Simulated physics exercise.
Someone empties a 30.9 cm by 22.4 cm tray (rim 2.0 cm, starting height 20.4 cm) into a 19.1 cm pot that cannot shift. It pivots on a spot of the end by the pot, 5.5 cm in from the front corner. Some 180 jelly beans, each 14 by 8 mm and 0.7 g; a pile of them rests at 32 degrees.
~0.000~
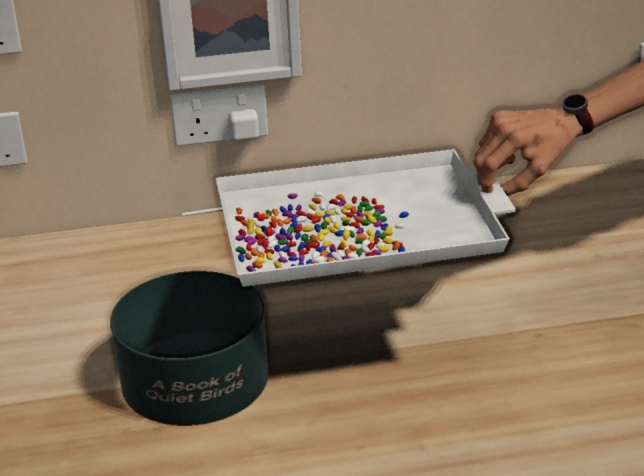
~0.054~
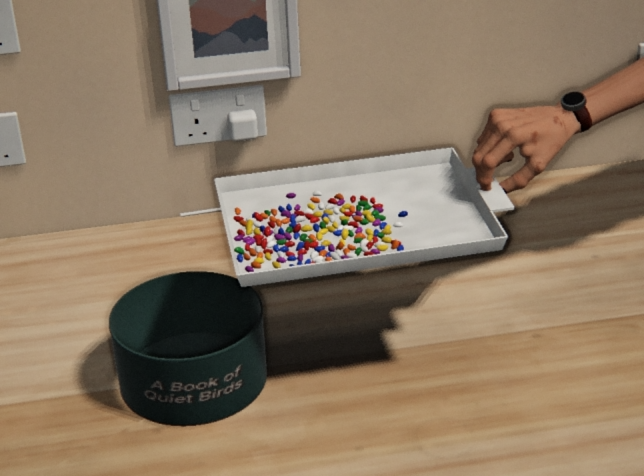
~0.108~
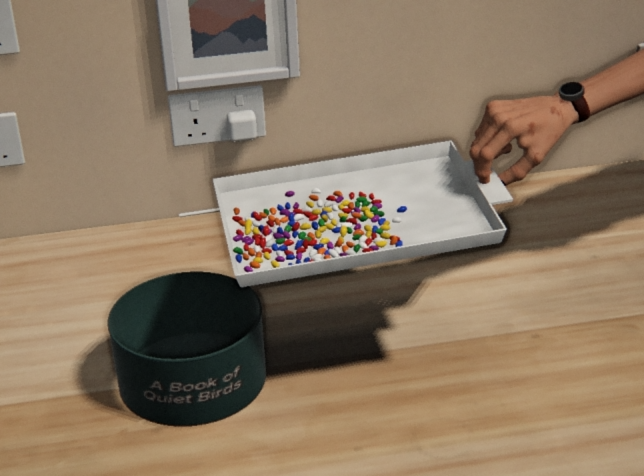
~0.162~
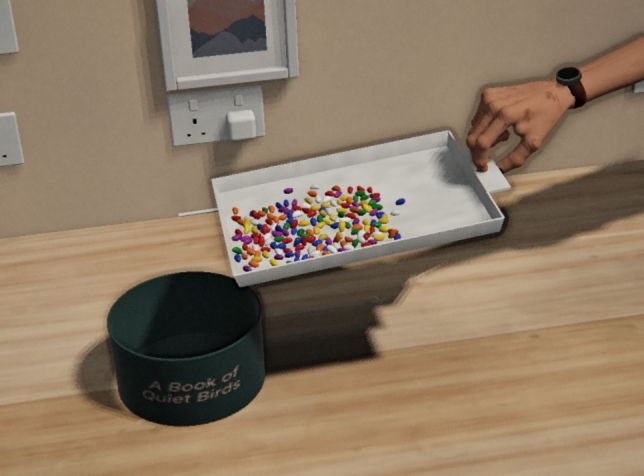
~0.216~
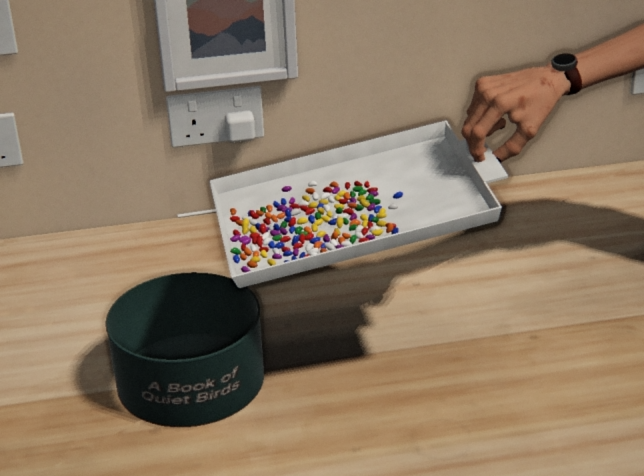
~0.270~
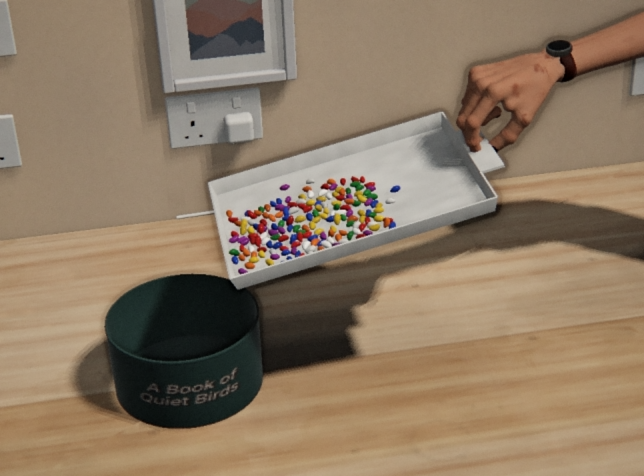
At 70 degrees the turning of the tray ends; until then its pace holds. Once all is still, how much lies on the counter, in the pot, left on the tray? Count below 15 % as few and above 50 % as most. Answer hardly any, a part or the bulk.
Counter hardly any, pot a part, tray the bulk.
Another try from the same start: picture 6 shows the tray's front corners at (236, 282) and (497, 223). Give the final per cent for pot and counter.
Pot 0, counter 70.
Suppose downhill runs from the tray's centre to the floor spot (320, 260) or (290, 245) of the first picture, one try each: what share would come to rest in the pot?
About 0 and 20 per cent.
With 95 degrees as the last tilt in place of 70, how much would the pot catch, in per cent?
It would be near 85 per cent.
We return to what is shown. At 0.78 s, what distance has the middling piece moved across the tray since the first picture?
About 4 cm.
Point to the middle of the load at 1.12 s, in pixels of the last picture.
At about (237, 227).
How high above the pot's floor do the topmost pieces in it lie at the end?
Roughly 1.0 cm.
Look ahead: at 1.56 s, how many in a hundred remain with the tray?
About 80 per cent.
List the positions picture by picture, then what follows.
The first picture shows tray tilt 0 degrees, front corners at (242, 271) and (503, 237); middle of the pieces at (325, 232); pot at (187, 313).
The second picture shows tray tilt 1 degrees, front corners at (241, 272) and (502, 235); middle of the pieces at (323, 232).
The third picture shows tray tilt 3 degrees, front corners at (239, 272) and (500, 228); middle of the pieces at (322, 230).
The fourth picture shows tray tilt 6 degrees, front corners at (238, 272) and (498, 216), lowest corner left back; middle of the pieces at (320, 226).
The fifth picture shows tray tilt 8 degrees, front corners at (236, 273) and (496, 206), lowest corner left back; middle of the pieces at (319, 223).
The sixth picture shows tray tilt 11 degrees, front corners at (234, 275) and (492, 196), lowest corner left back; middle of the pieces at (316, 220); pot at (182, 316). The tray's pace is about 55 degrees a second.
After 0.78 s, tilt 39 degrees; the tray holds 100 %, the pot 0 %.
Then, at 1.12 s, tilt 58 degrees; the tray holds 100 %, the pot 0 %.
Then, at 1.56 s, tilt 70 degrees; the tray holds 80 %, the pot 10 %.
At rest (3.1 s), counter 5 %, pot 30 %, tray 65 %.
